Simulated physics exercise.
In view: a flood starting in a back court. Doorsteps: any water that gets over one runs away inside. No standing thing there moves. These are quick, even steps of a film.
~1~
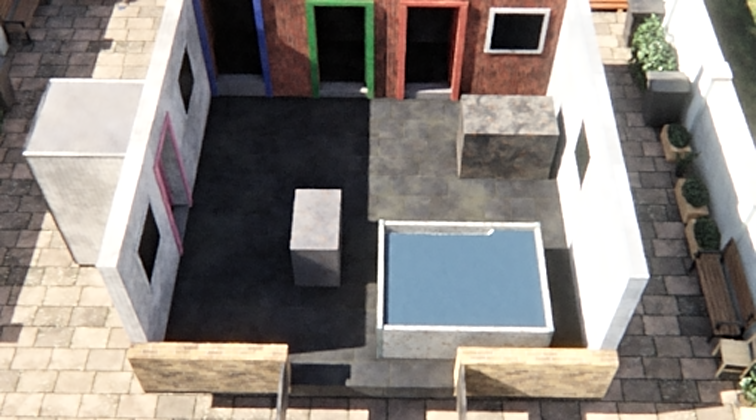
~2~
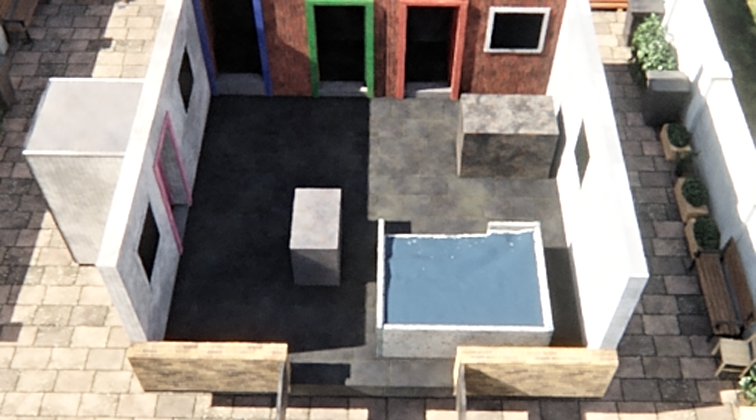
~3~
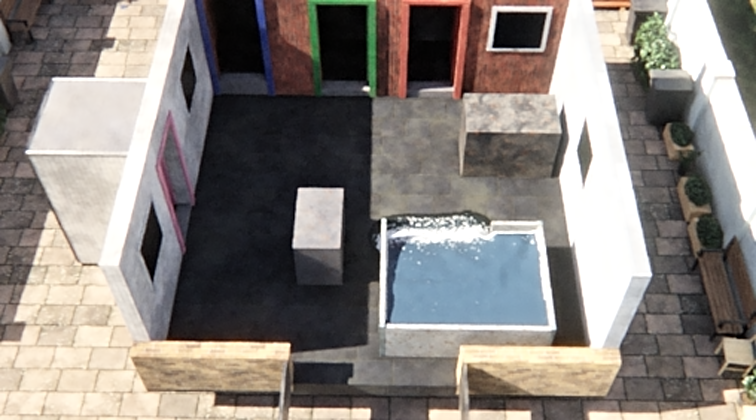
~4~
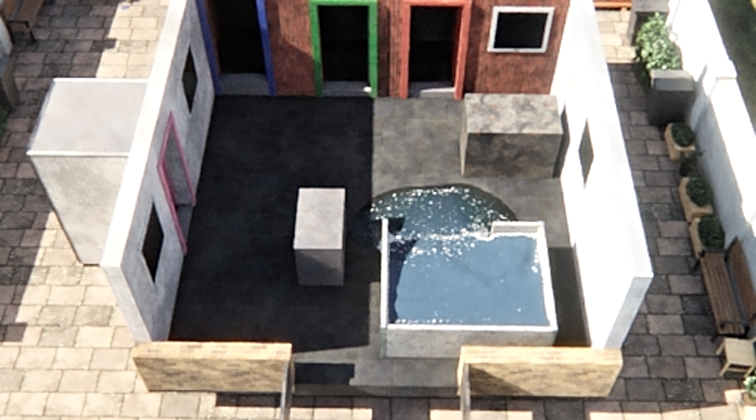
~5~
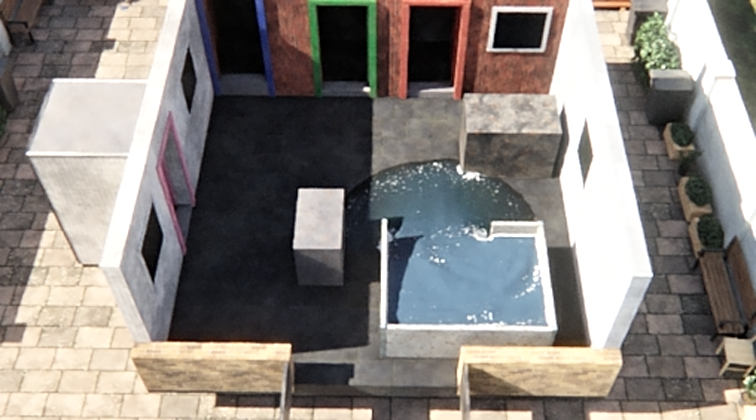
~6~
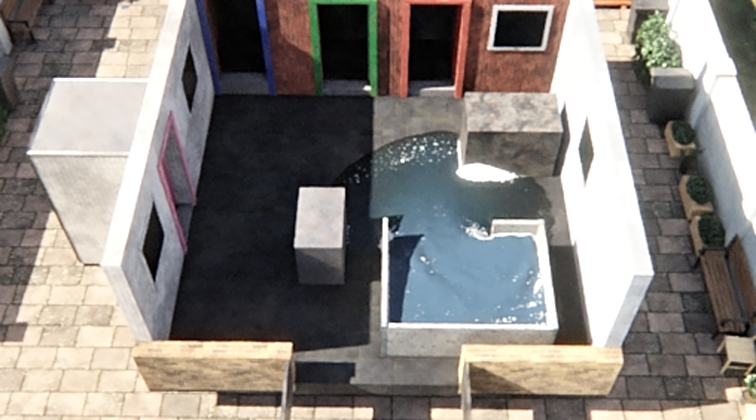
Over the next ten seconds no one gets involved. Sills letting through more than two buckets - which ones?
Pink door: Two buckets at most; red door: Above two buckets; green door: Above two buckets; blue door: Two buckets at most.
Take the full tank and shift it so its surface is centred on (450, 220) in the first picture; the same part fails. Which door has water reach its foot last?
That's the pink door.
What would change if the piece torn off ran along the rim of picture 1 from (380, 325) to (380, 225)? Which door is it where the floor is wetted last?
Last: The door marked blue.
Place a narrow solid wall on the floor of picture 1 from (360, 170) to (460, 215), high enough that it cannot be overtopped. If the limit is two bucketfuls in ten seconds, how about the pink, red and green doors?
Record - pink: Above the line; red: Below the line; green: Below the line.
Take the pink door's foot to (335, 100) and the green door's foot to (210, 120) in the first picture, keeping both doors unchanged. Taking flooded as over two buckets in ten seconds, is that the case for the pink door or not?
For the pink door, it gets beyond it.
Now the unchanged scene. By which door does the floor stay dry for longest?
I'd go with the one in pink.
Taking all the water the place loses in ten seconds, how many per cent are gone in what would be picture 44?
It should be close to 60 percent by then.
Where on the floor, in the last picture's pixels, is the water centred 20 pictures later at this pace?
The water's centre sits above (409, 197).
A moment on, water covers 35 % of the floor; the pink door not reached, the red door over two buckets in, the green door wet at the sill, nothing in, the blue door not reached.
Next, water covers 55 % of the floor; the pink door not reached, the red door far over two buckets in, the green door over two buckets in, the blue door wet at the sill, nothing in.
Then, water covers 65 % of the floor; the pink door not reached, the red door far over two buckets in, the green door over two buckets in, the blue door wet at the sill, nothing in.
Later, water covers 90 % of the floor; the pink door wet at the sill, nothing in, the red door far over two buckets in, the green door over two buckets in, the blue door wet at the sill, nothing in.
In the end, water covers 100 % of the floor; the pink door wet at the sill, nothing in, the red door far over two buckets in, the green door over two buckets in, the blue door wet at the sill, nothing in.
